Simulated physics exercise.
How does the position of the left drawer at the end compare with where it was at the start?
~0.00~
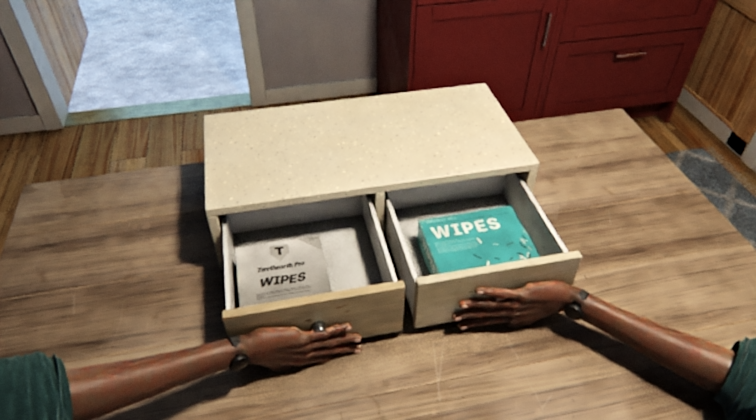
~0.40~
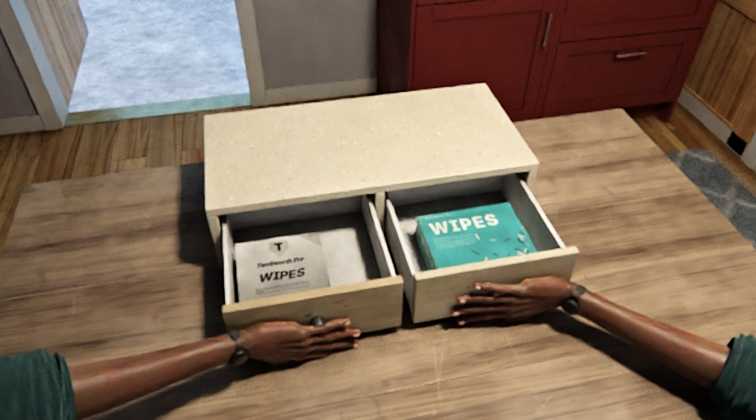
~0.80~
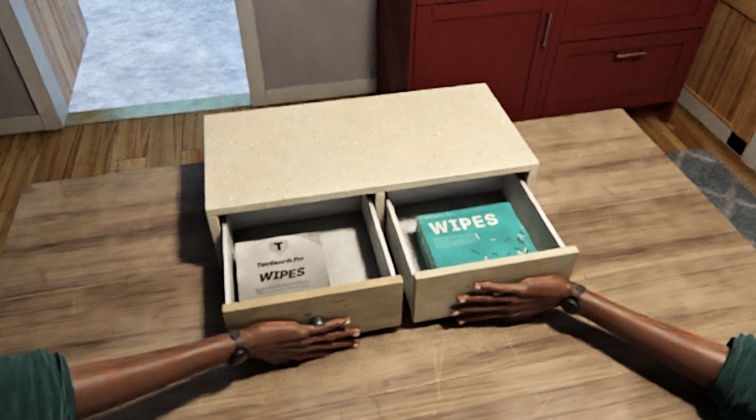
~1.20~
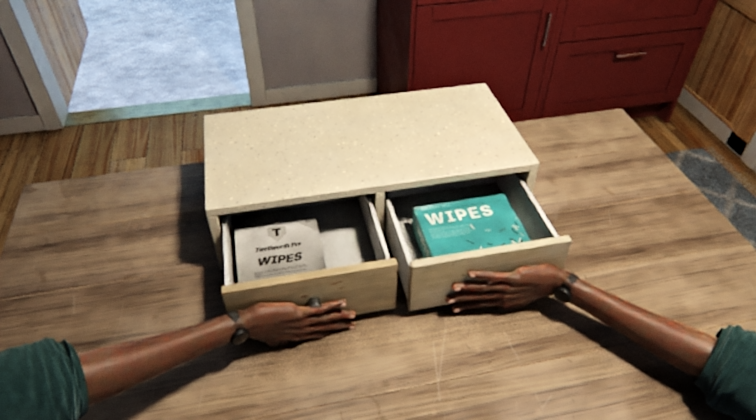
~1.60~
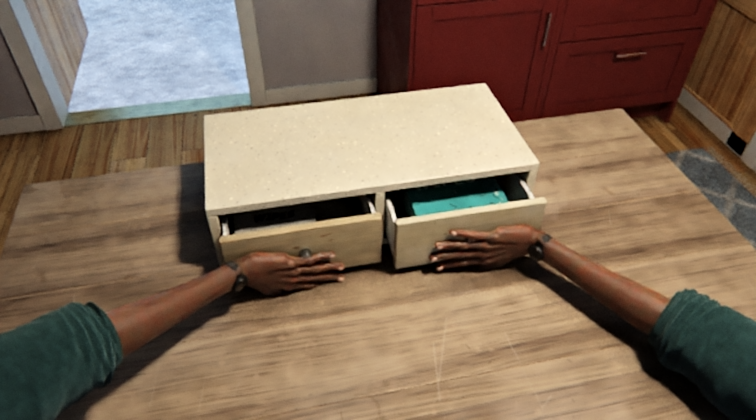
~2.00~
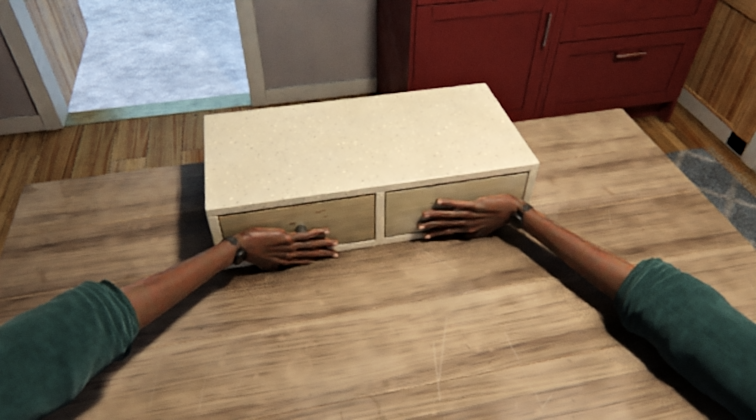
At the start the left drawer was pulled out toward the viewer with its white box showing, but by the end it was pushed all the way back into the chest, with its front flush.
Two open drawers, the left holding a white box of wipes and the right a turquoise one, slid slowly back into a cream chest on a wooden table as a pair of hands pushed their fronts, until both were fully shut.
